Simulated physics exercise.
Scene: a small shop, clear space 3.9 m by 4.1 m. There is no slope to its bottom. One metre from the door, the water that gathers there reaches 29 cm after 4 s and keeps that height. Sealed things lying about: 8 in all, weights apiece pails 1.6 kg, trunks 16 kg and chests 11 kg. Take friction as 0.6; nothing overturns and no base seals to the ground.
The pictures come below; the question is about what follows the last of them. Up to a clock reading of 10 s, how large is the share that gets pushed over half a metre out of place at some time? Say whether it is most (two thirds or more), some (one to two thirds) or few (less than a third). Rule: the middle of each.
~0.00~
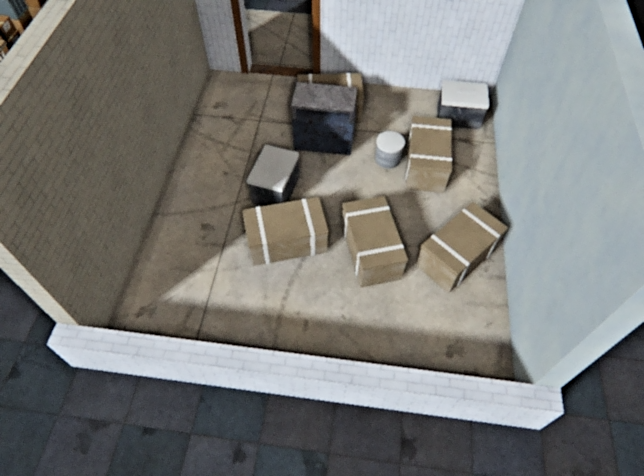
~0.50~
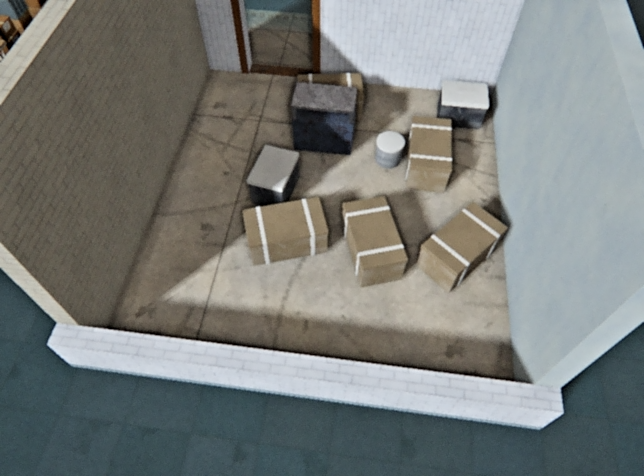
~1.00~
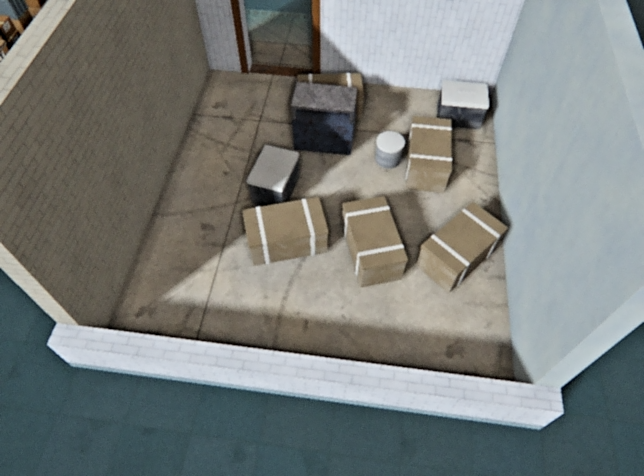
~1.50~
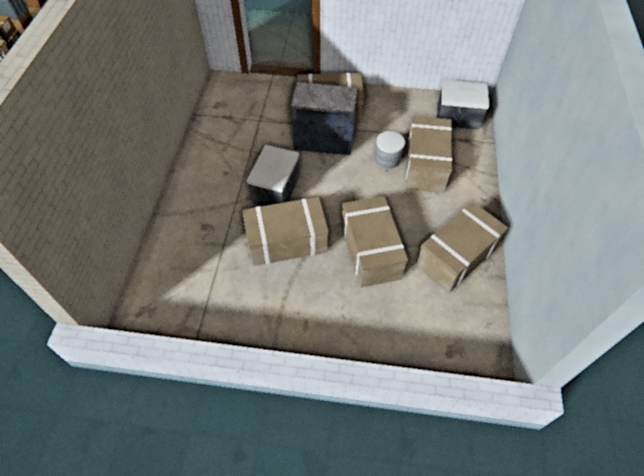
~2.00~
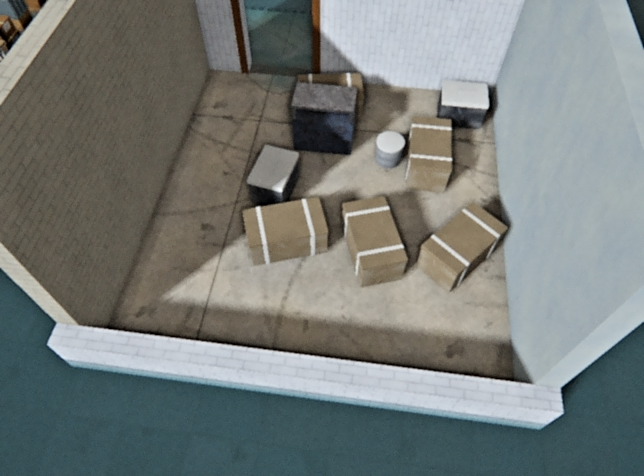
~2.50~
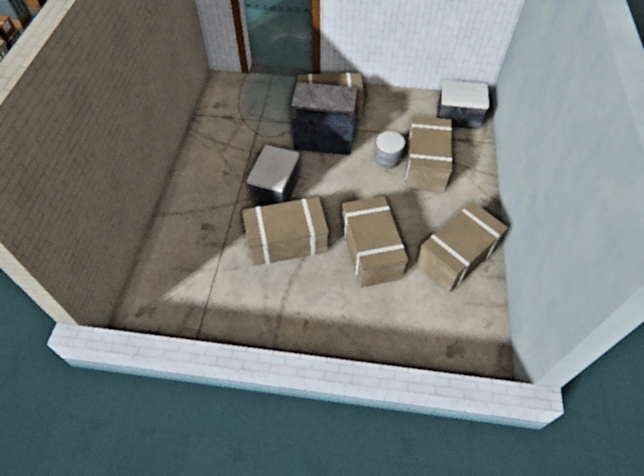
Some.
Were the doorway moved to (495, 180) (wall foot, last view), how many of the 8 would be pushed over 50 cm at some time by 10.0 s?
That would give 6.
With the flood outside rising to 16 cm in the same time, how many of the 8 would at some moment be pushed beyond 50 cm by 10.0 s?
Then 0 of them.
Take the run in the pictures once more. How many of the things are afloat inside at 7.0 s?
The number is 4.
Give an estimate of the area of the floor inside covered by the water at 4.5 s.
Wet area: Approx. 7.5 m2.
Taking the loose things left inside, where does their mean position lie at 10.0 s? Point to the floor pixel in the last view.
They're centred close to (417, 203).
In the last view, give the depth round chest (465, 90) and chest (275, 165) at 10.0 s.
Depths: Near 10 cm, then near 9 cm.
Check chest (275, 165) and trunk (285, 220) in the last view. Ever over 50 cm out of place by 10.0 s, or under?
Taking them in order, the first is above the mark and the second is above the mark.
After 3.5 s 0 of 8 are over 50 cm from their spots; 0 afloat.
After 4.5 s 0 of 8 are over 50 cm from their spots; 0 afloat.
After 7.0 s 2 of 8 are over 50 cm from their spots; 4 afloat.
After 10.0 s 4 of 8 are over 50 cm from their spots, and 4 have been at some point; 8 afloat.
